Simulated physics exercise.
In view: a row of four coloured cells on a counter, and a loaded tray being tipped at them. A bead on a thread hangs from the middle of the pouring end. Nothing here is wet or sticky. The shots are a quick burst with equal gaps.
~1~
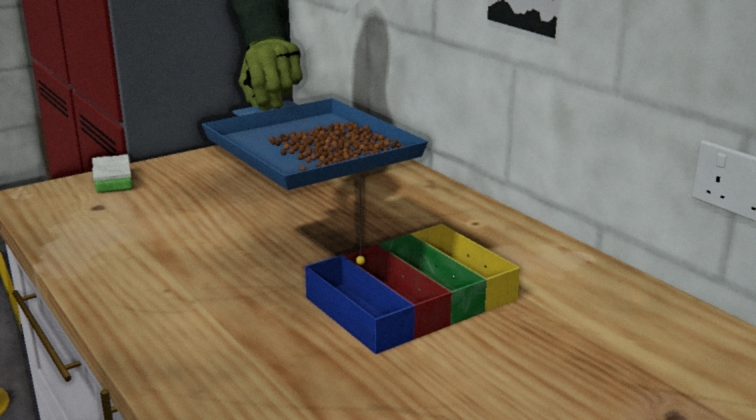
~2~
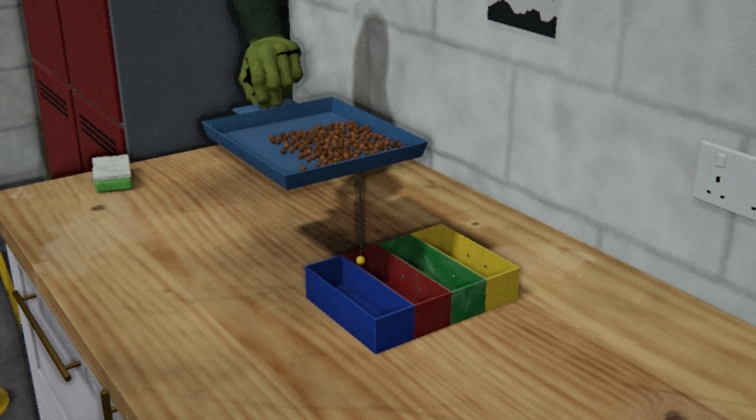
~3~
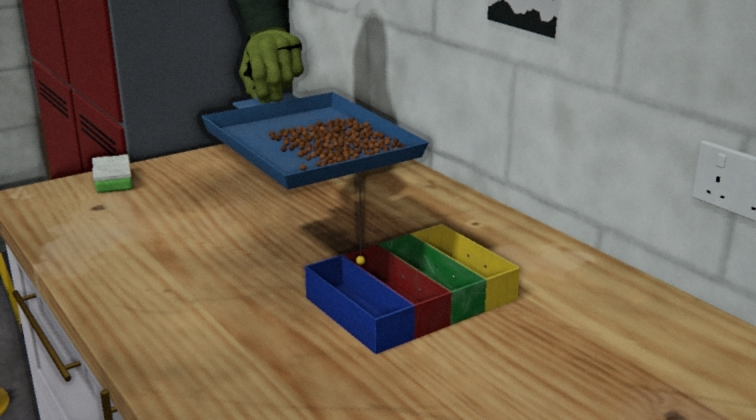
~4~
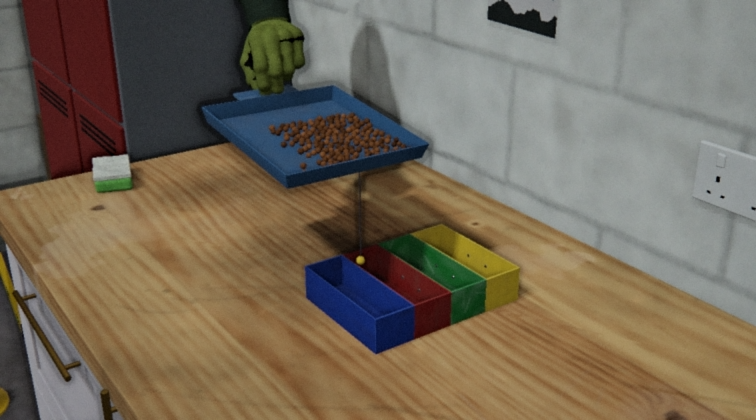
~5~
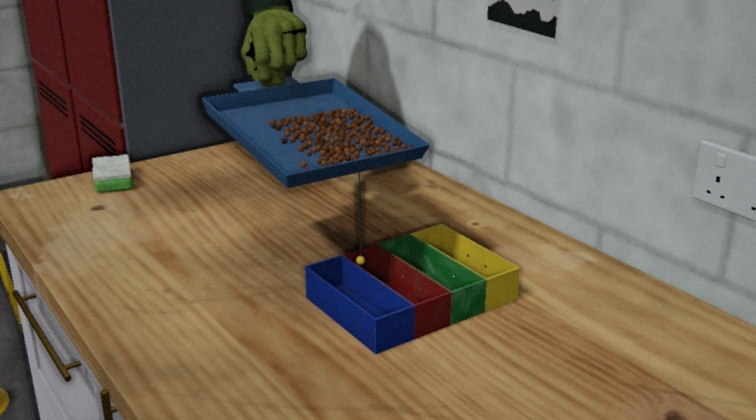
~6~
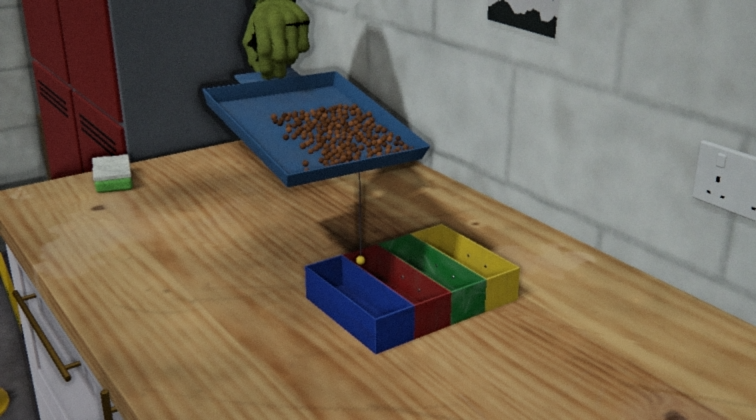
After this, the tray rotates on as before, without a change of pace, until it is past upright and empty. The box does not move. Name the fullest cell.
Most goes to the green cell.
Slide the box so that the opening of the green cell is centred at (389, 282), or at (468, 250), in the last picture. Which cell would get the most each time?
In turn: The yellow one; that red cell.
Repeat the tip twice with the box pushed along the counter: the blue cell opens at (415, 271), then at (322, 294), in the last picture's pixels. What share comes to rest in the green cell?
The first gives 0 %, the second 30 %.
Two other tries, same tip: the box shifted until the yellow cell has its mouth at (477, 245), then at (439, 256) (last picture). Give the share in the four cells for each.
About 100 and 100 per cent.
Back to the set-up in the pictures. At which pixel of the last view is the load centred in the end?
Around (434, 301).
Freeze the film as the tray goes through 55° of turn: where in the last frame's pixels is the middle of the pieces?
Close to (373, 138).
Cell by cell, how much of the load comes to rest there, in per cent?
Blue cell: 10 %, red cell: 30 %, green cell: 50 %, yellow cell: 10 %.
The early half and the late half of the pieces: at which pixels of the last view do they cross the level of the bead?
Around (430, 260) and then (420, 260).
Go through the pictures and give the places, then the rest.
Corners of the pouring end at (287, 173) and (422, 141), level; middle of the load at (341, 145), cereal balls; bead on its thread at (361, 260); blue cell at (395, 326); red cell at (432, 312); green cell at (468, 299); yellow cell at (502, 286), in the first picture.
Corners of the pouring end at (287, 173) and (422, 141), level; middle of the load at (341, 144), in the second picture.
Corners of the pouring end at (288, 173) and (423, 142), tipped barely, lowest at the right corner; middle of the load at (341, 142), in the third picture.
Corners of the pouring end at (288, 172) and (423, 143), tipped a little, lowest at the right corner; middle of the load at (342, 139), in the fourth picture.
Corners of the pouring end at (289, 172) and (424, 144), tipped a little, lowest at the right corner; middle of the load at (342, 136), in the fifth picture.
Corners of the pouring end at (289, 172) and (424, 145), tipped a little, lowest at the right corner; middle of the load at (344, 134); blue cell at (395, 326); red cell at (432, 312); green cell at (468, 299); yellow cell at (502, 286), in the sixth picture.
Soon, tray tipped steeply; all on the tray.
A while on, tray tipped right over; about a quarter on the tray; about a third in the green cell; about a quarter in the red cell; a small part in the blue cell; a stray few in the yellow cell; about a quarter falling or outside the box.
Towards the end, tray tipped past a quarter turn; about half in the green cell; about a quarter in the red cell; a small part in the blue cell; a small part in the yellow cell; a stray few falling or outside the box.
Finally, tray tipped past a quarter turn; about half in the green cell; about a quarter in the red cell; a small part in the blue cell; a small part in the yellow cell; a stray few outside the box.
